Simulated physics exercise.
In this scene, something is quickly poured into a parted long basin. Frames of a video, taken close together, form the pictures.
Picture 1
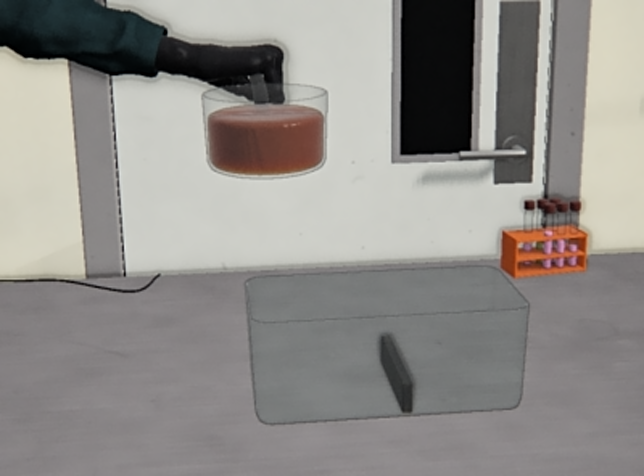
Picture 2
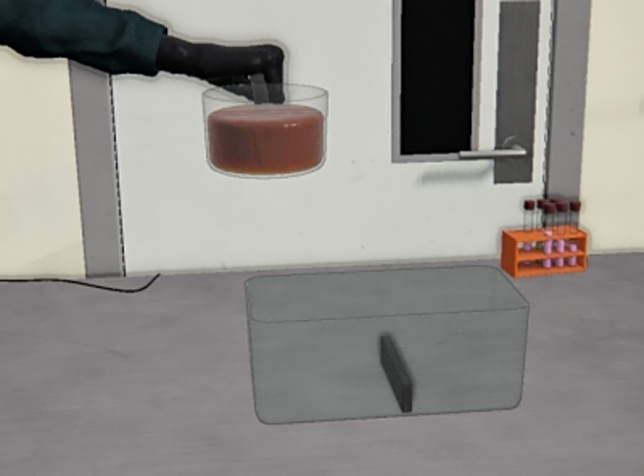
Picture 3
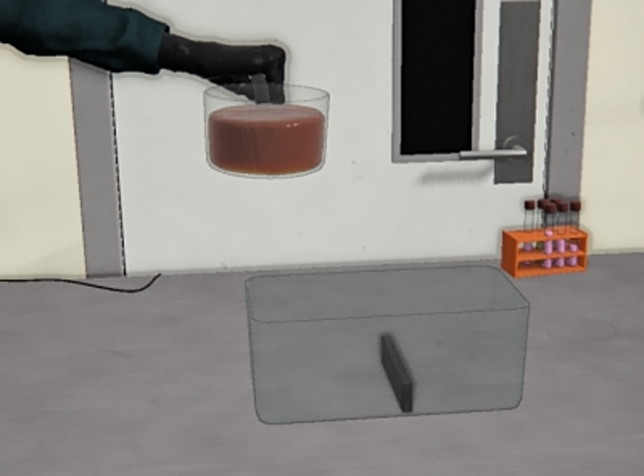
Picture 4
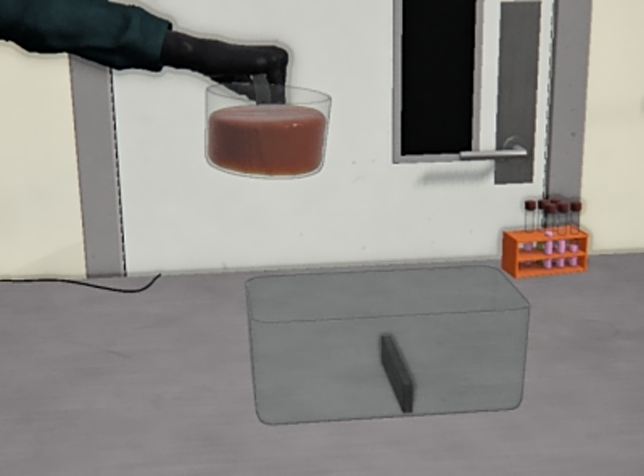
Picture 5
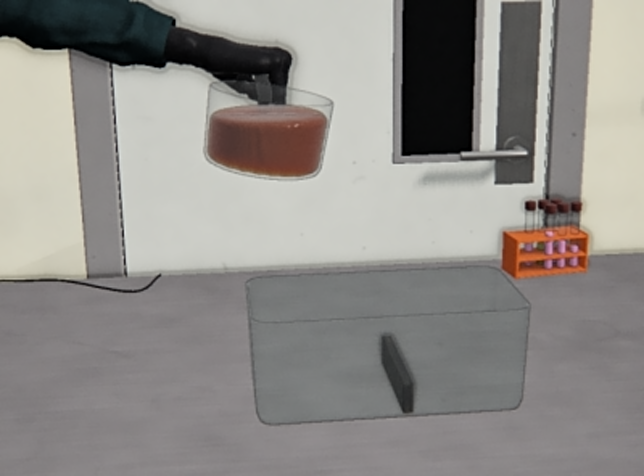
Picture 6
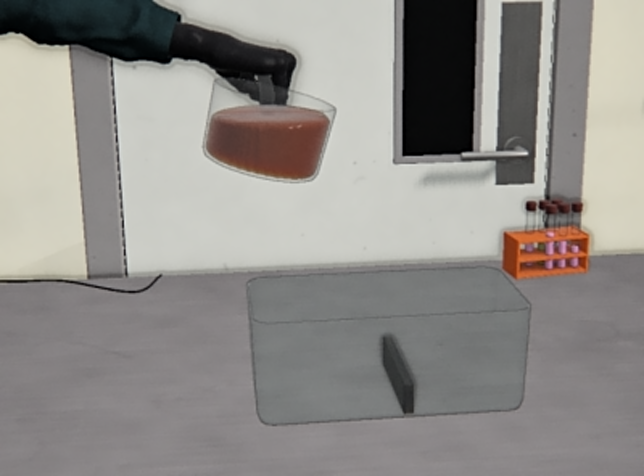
A black-gloved hand in a dark teal sleeve, reaching in from the upper left, holds a clear round container of reddish-brown liquid and tilts it gradually to the right. Below, on a grey surface seen from slightly above, sits a transparent long basin with a dark upright divider. Behind are a white door with a dark window and, at right, an orange rack of tubes, all still before the steady camera.
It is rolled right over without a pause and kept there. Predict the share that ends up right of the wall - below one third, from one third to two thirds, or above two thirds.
Short answer, the right side holds a middle share of a third to two thirds.
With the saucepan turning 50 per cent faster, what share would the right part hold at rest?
Near 35 %.
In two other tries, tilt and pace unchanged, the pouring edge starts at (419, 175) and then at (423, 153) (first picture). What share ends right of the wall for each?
First try: Near 85 percent; second try: Near 80 percent.
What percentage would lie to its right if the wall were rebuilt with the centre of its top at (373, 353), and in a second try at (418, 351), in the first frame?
I'd expect near 70 percent the first time and near 15 percent the next.
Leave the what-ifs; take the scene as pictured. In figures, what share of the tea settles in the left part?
Some 50 parts in a hundred.
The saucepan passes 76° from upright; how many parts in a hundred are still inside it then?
Near 60 percent is still in there.
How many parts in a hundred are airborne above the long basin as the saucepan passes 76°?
35 per cent.
A moment on, the saucepan is tipped on its side and 60 per cent is still to pour, 3 is left of the wall and 0 right of it.
Next, the saucepan is tipped right over and 11 per cent is still to pour, 24 is left of the wall and 48 right of it.
Then the saucepan is tipped right over and 0 per cent is still to pour, 46 is left of the wall and 49 right of it.
Later the saucepan is tipped right over and 0 per cent is still to pour, 49 is left of the wall and 50 right of it.
At rest 49 per cent lies left of the wall, 50 right of it and 1 outside.
